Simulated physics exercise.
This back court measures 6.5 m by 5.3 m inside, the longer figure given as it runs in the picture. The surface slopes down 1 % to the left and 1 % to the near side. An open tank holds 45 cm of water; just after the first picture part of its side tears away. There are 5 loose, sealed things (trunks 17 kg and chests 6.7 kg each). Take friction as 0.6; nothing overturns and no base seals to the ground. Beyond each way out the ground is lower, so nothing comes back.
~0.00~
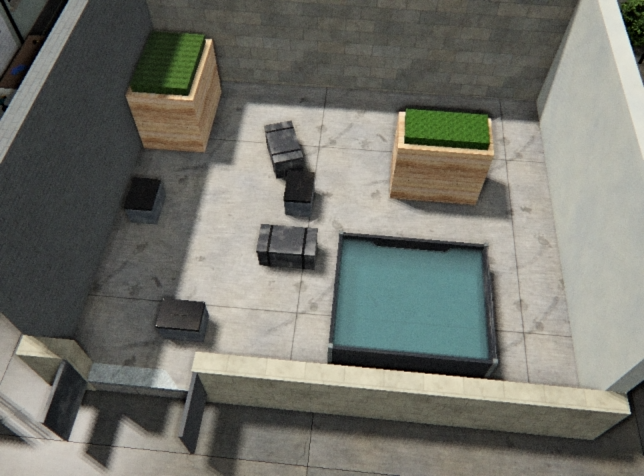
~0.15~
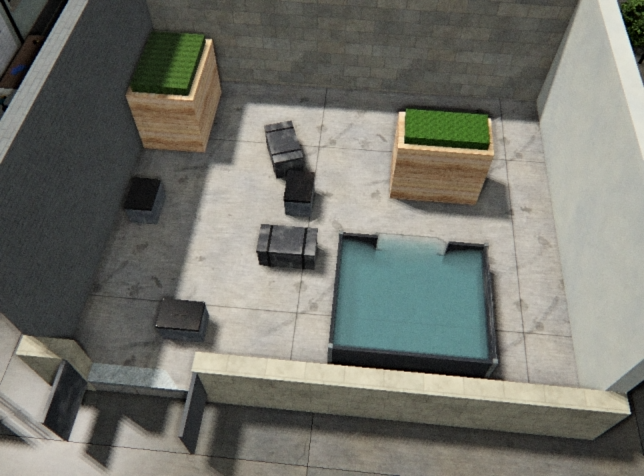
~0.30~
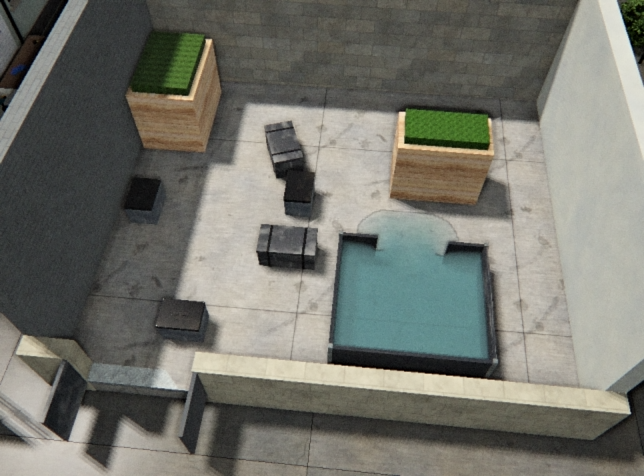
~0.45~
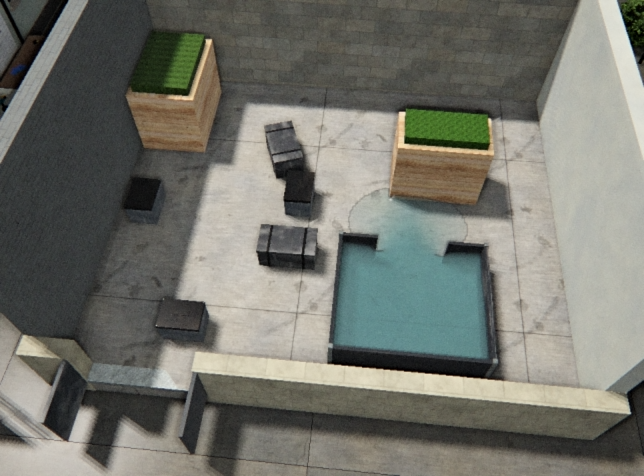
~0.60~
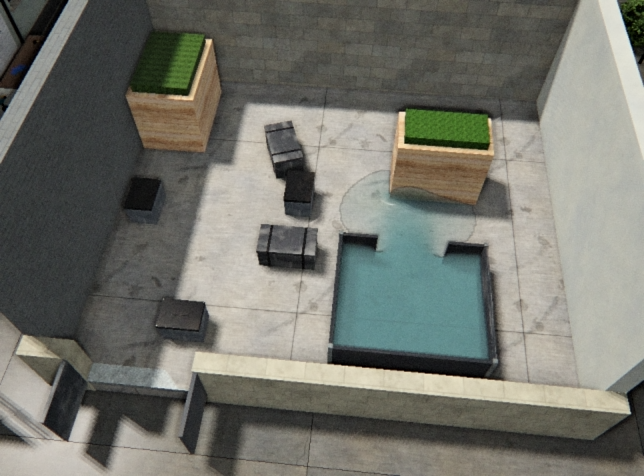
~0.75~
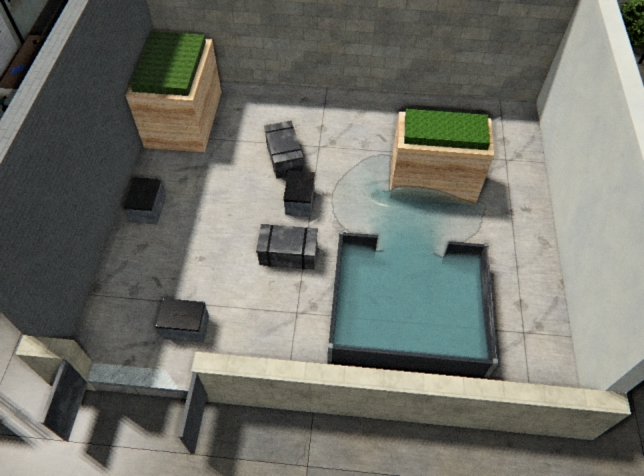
In a walled courtyard, water pours through a gap in a tank and spreads outward.
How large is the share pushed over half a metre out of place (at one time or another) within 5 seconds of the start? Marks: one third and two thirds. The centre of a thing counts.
Share: From one to two thirds.
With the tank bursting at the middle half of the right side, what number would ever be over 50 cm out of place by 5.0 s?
In that case 0 of them.
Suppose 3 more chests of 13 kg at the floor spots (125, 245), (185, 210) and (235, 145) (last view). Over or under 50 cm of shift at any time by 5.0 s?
In that order: Short of it, less, short of it.
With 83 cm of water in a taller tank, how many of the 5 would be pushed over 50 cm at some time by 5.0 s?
In that case 3 of them.
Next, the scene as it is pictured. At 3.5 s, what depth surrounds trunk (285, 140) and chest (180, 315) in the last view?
About 4 and 0 cm.
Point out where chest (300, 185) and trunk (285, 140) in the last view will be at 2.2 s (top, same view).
Near (269, 192) and (252, 136).
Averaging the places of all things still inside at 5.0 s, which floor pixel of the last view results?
At about (214, 231).
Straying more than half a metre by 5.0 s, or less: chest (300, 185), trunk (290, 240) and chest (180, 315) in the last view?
In that order: More, short of it, short of it.
After 1.1 s 0 of 5 are over 50 cm from their spots; 0 afloat.
After 2.2 s 1 of 5 are over 50 cm from their spots; 0 afloat.
After 3.5 s 2 of 5 are over 50 cm from their spots; 0 afloat.
After 5.0 s 2 of 5 are over 50 cm from their spots, and 2 have been at some point; 0 afloat.
